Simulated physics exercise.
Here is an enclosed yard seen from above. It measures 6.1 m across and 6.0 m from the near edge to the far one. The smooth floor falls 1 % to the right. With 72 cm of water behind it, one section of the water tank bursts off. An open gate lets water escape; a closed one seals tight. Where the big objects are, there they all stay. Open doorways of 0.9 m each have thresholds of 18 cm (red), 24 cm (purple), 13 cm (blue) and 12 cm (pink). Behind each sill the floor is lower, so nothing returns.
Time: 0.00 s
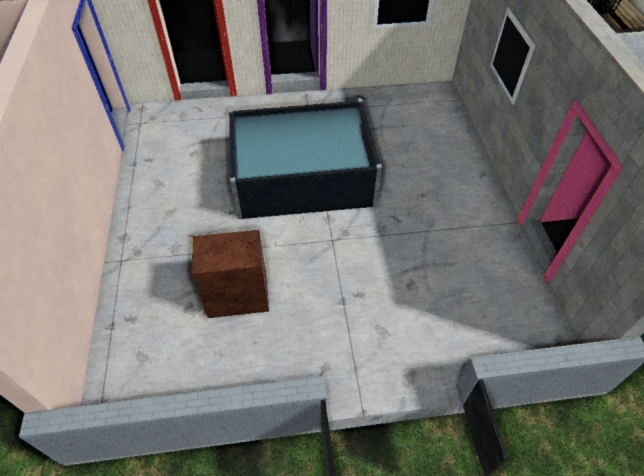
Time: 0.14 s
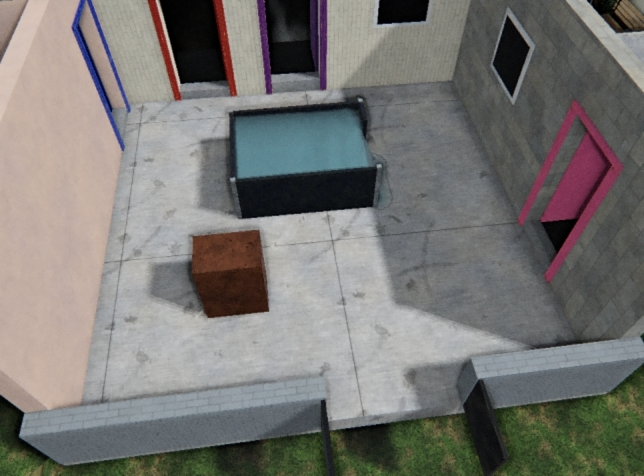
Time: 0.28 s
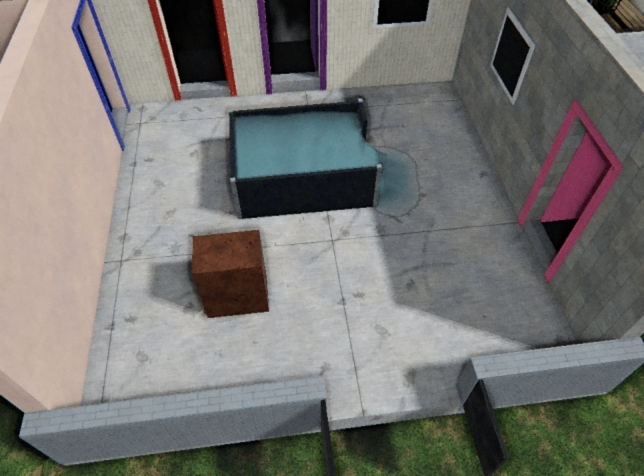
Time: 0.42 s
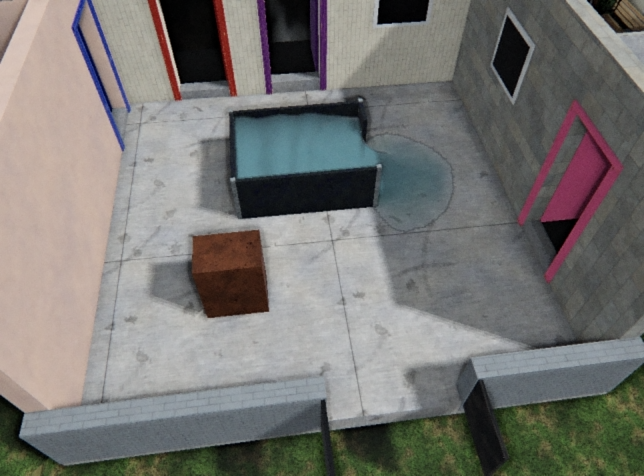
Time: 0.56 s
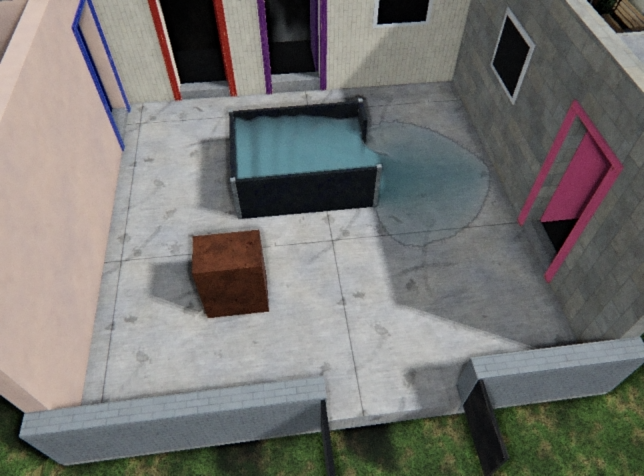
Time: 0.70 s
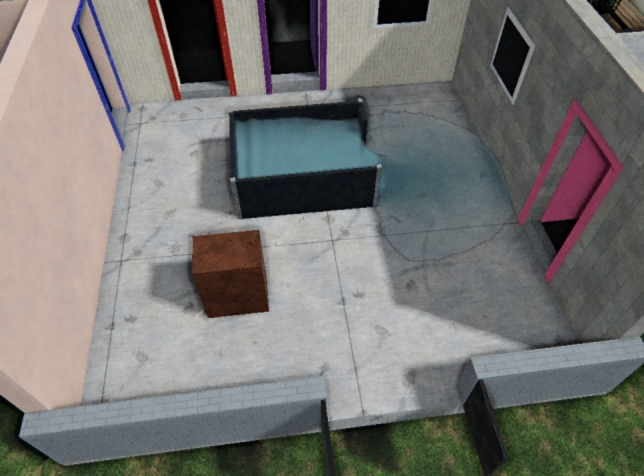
To begin with, a dark-sided tank of still, blue-green water stands in a walled yard behind a rusty brown block. Its right side opens and water pours onto the pale floor, spreading rightward in a widening, rounded sheet toward the pink-framed doorway while the tank's level drops slightly.
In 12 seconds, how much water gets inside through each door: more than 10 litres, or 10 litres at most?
After that time: The red door, 10 litres at most; the purple door, 10 litres at most; the blue door, 10 litres at most; the pink door, more than 10 litres.
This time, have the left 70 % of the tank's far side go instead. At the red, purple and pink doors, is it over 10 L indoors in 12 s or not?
In that case, red door: More than that, purple door: More than that, pink door: Less than that.
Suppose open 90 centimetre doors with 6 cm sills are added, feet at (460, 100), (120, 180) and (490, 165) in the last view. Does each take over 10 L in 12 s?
In that order: Beyond it, short of it, beyond it.
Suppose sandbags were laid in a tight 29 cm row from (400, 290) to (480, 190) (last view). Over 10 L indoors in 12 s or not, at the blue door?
Then, at blue, the limit is surpassed.
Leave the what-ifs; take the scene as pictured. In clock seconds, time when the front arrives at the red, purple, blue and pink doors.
Door times: Red 3.6 s / purple 2.8 s / blue 4.5 s / pink 1.0 s.
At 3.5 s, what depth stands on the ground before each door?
In cm: Red 0, purple 4, blue 0, pink 13.
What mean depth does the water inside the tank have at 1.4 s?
Mean depth: About 42 cm.
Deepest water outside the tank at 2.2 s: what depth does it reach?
About 40 cm at most.
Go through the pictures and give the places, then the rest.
In the first frame, still water, 72 cm deep, in the water tank at (301, 142).
In the second frame, water pours out at (367, 170) and has run 0.6 m, to (379, 207); typically 9 cm deep outside, 72 cm at the water tank's back.
In the third frame, water pours out at (367, 171) and has run 0.9 m, to (400, 154); typically 12 cm deep outside, 72 cm at the water tank's back.
In the fourth frame, the front is at (443, 163), 1.4 m from the gap at (367, 171); 2.0 m2 of floor is under water; 71 cm left at the back of the water tank.
In the fifth frame, the front is at (480, 165), 2.0 m from the gap at (367, 171); 3.7 m2 of floor is under water; 64 cm left at the back of the water tank.
In the sixth frame, water pours out at (367, 171) and has run 2.3 m, to (510, 204); typically 5 cm deep outside, 60 cm at the water tank's back.
After 1.4 s water covers 20 % of the floor and is deepest (38 cm) near (491, 180); red door not reached, purple door not reached, blue door not reached, pink door 20 cm at the sill, 1 L in.
After 2.2 s water covers 25 % of the floor and is deepest (40 cm) near (579, 368); red door not reached, purple door not reached, blue door not reached, pink door 20 cm at the sill, 25 L in.
After 3.5 s water covers 50 % of the floor and is deepest (25 cm) near (579, 368); red door not reached, purple door 4 cm at the sill, 0 L in, blue door not reached, pink door 13 cm at the sill, 44 L in.
After 7.0 s water covers 90 % of the floor and is deepest (12 cm) near (565, 370); red door 6 cm at the sill, 0 L in, purple door 4 cm at the sill, 0 L in, blue door 10 cm at the sill, 0 L in, pink door 8 cm at the sill, 46 L in.
After 12.0 s water covers 95 % of the floor and is deepest (8 cm) near (477, 199); red door 6 cm at the sill, 0 L in, purple door 6 cm at the sill, 0 L in, blue door 4 cm at the sill, 0 L in, pink door 6 cm at the sill, 46 L in.
